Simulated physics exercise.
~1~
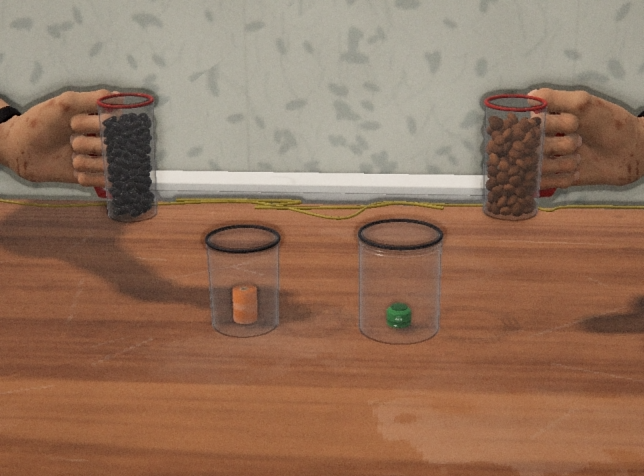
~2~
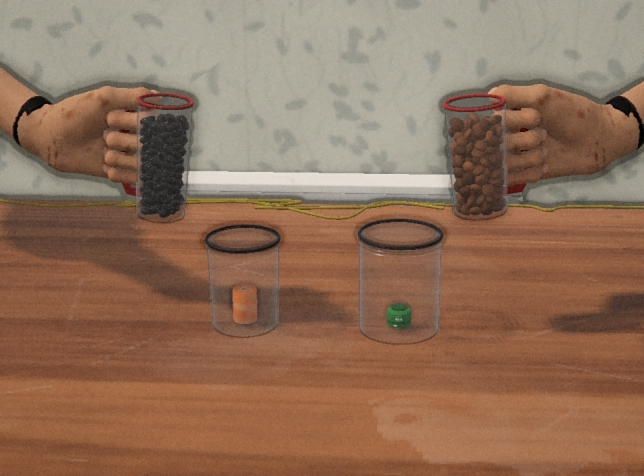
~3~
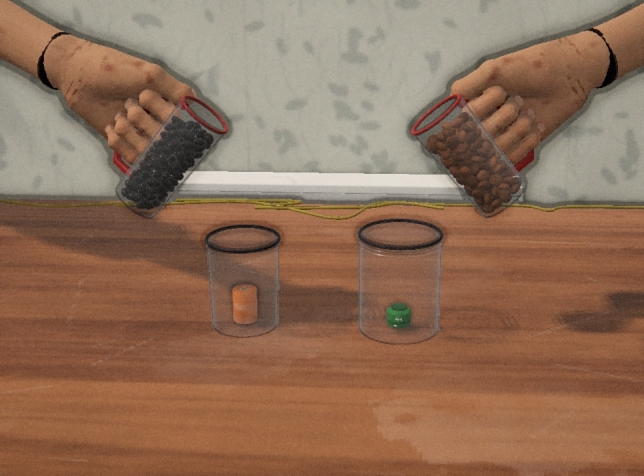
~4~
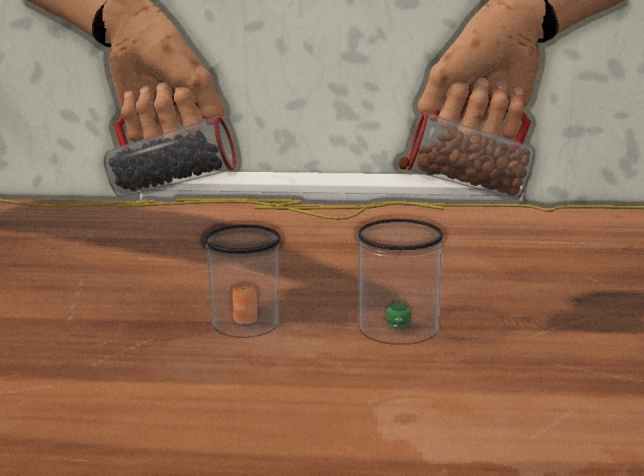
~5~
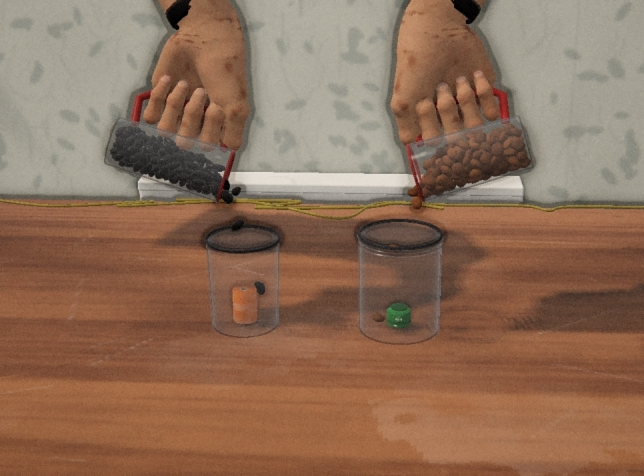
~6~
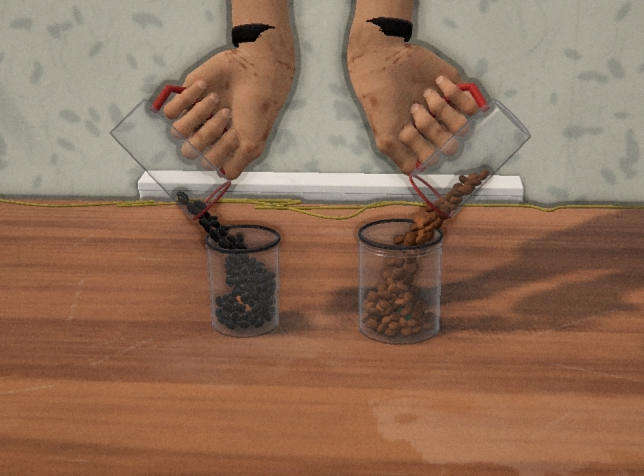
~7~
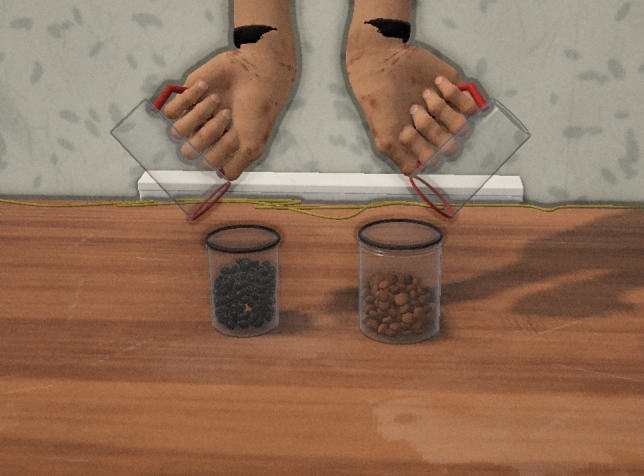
At the start, two hands hold clear cups above a wooden table, the left one full of black pellets and the right one full of brown ones. Below stand two clear containers, with an orange cylinder in the left and a small green object in the right. The hands move inward and tilt the cups until they lie on their sides. A few pellets drop first, then both cups tip further and the pellets pour down around the objects. Finally, both cups are empty, the left container is about two thirds full, the right about half full, and both objects are covered.
